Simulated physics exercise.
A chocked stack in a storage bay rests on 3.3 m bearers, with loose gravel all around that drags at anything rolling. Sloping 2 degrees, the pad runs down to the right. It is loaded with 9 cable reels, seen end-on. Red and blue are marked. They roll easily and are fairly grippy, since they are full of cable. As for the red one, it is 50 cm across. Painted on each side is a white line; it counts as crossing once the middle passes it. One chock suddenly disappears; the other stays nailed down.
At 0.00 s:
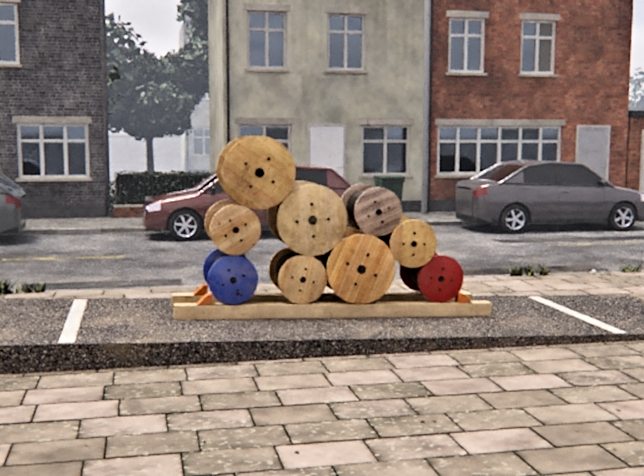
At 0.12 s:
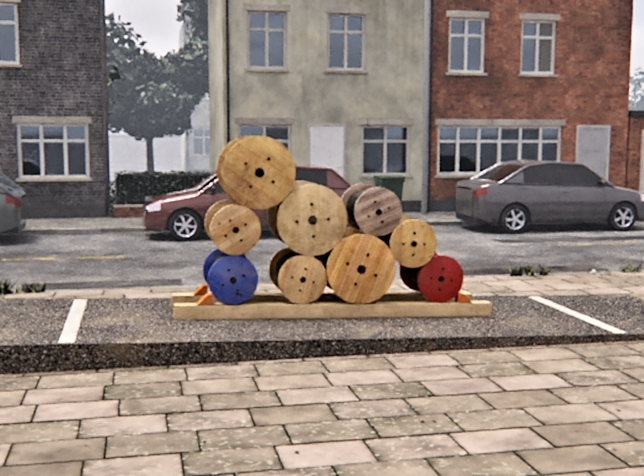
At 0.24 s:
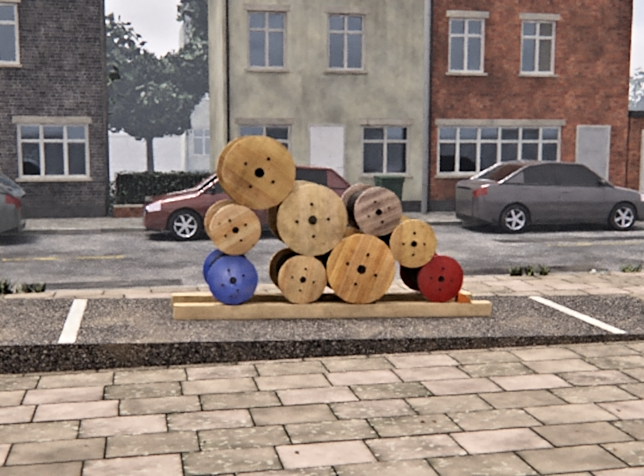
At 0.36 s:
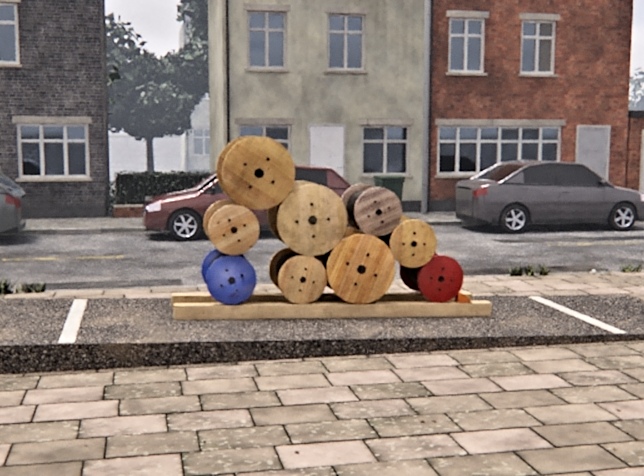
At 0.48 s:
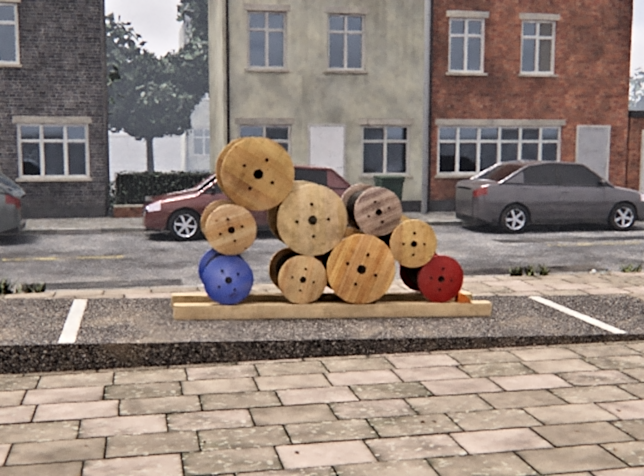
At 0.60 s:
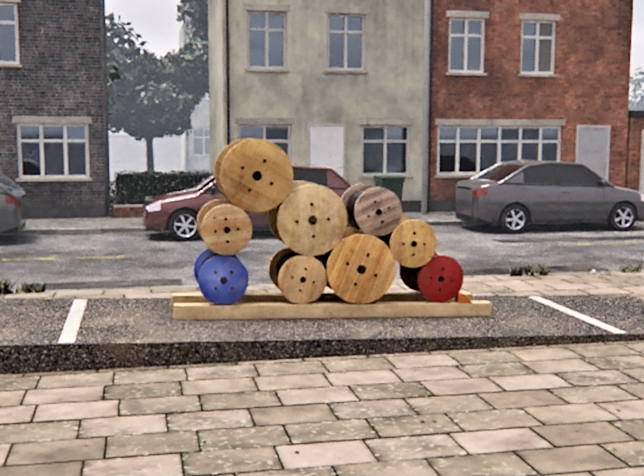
At the start, wooden cable reels sit stacked on timber bearers in a roadside bay, with a blue one at bottom left and a red one at bottom right. The left chock disappears, then the blue reel rolls slightly left, and the reels above it shift a little left too.
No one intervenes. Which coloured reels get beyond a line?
As for the red, it stays within the lines; the blue clears a line.
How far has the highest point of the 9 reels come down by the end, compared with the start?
50 cm.
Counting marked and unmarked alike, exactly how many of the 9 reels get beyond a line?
It comes to 1.
By 1.0 s, red is on the bearers, 55 cm from the bearers' right end; blue is on the bearers, 15 cm from the bearers' left end, rolling left; 0 of 9 have crossed.
By 1.5 s, blue is off the bearers, 45 cm short of the left line, rolling left; as before, red; 0 of 9 have crossed.
By 2.1 s, blue is past the left line; as before, red; 1 of 9 has crossed.
Finally (4.7 s), red is on the bearers, 55 cm from the bearers' right end; blue is past the left line; 1 of 9 has crossed.
